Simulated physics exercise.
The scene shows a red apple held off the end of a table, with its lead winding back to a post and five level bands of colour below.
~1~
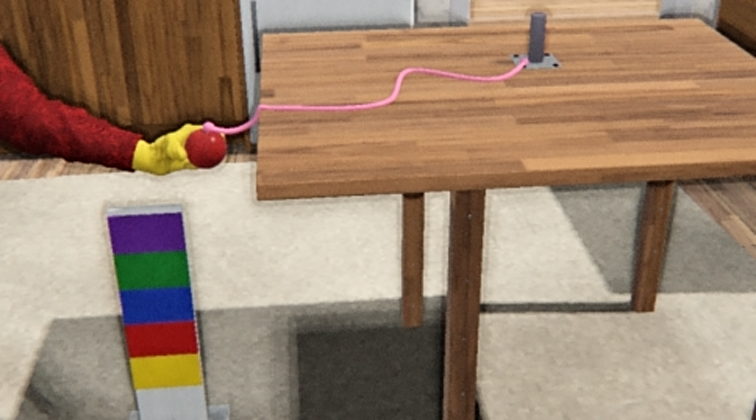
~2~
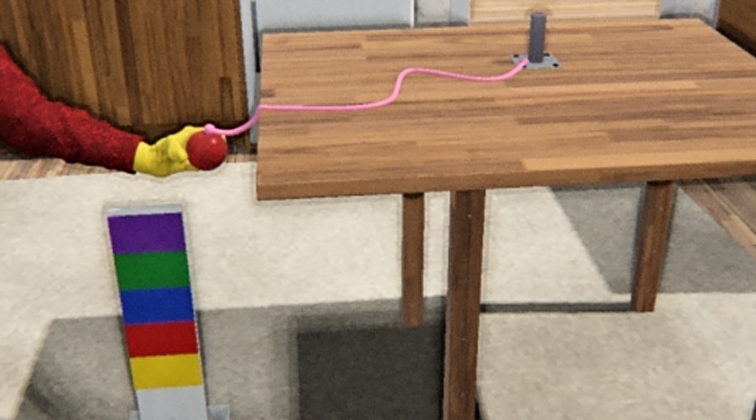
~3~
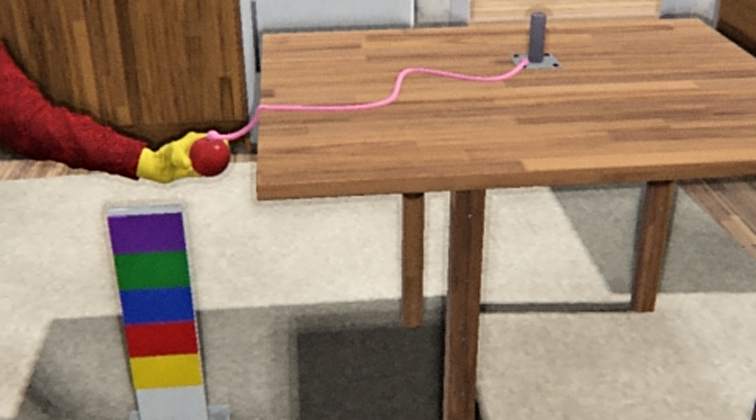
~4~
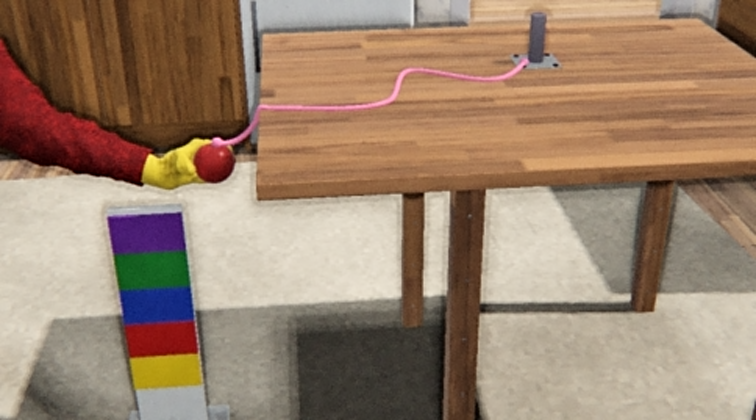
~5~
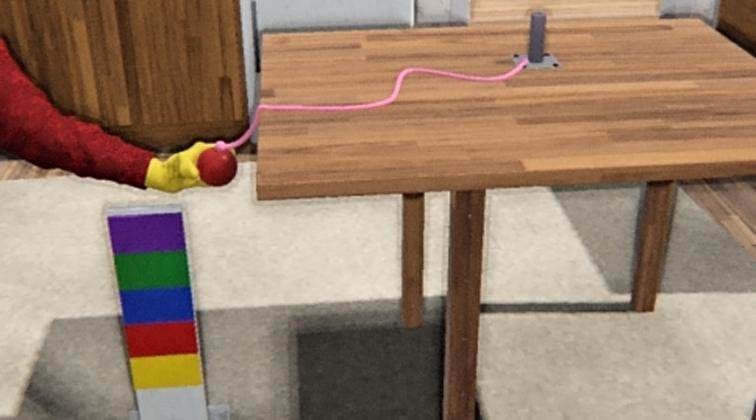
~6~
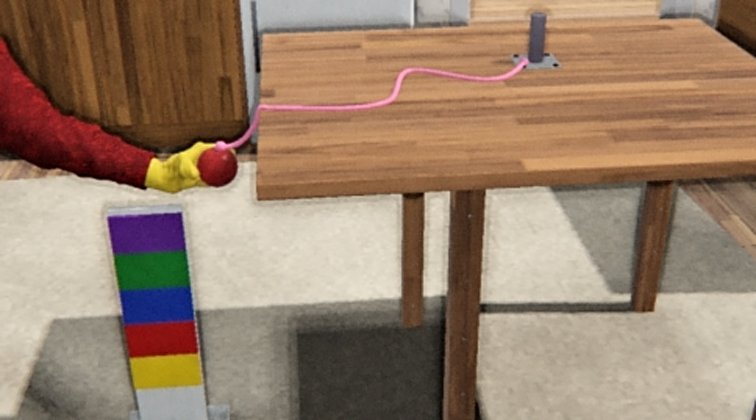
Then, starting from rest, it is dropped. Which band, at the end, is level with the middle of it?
The middle is level with green.
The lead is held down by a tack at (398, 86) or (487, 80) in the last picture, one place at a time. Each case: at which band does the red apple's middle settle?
First try purple, second try green.
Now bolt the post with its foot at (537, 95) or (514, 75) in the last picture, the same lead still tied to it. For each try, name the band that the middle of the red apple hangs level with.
It would be blue; blue.
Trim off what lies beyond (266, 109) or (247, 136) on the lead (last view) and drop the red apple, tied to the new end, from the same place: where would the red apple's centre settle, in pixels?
Pixel positions, in order: (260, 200), (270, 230).
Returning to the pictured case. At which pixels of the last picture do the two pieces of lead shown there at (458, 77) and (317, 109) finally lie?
Near (430, 73) and (261, 136).
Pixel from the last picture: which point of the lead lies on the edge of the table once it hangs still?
Near (358, 108).
Soon after, apple near (272, 250); level with green.
After that, apple near (257, 250); level with green.
In the end, apple near (264, 256); level with green. Its centre hangs level with the green band.
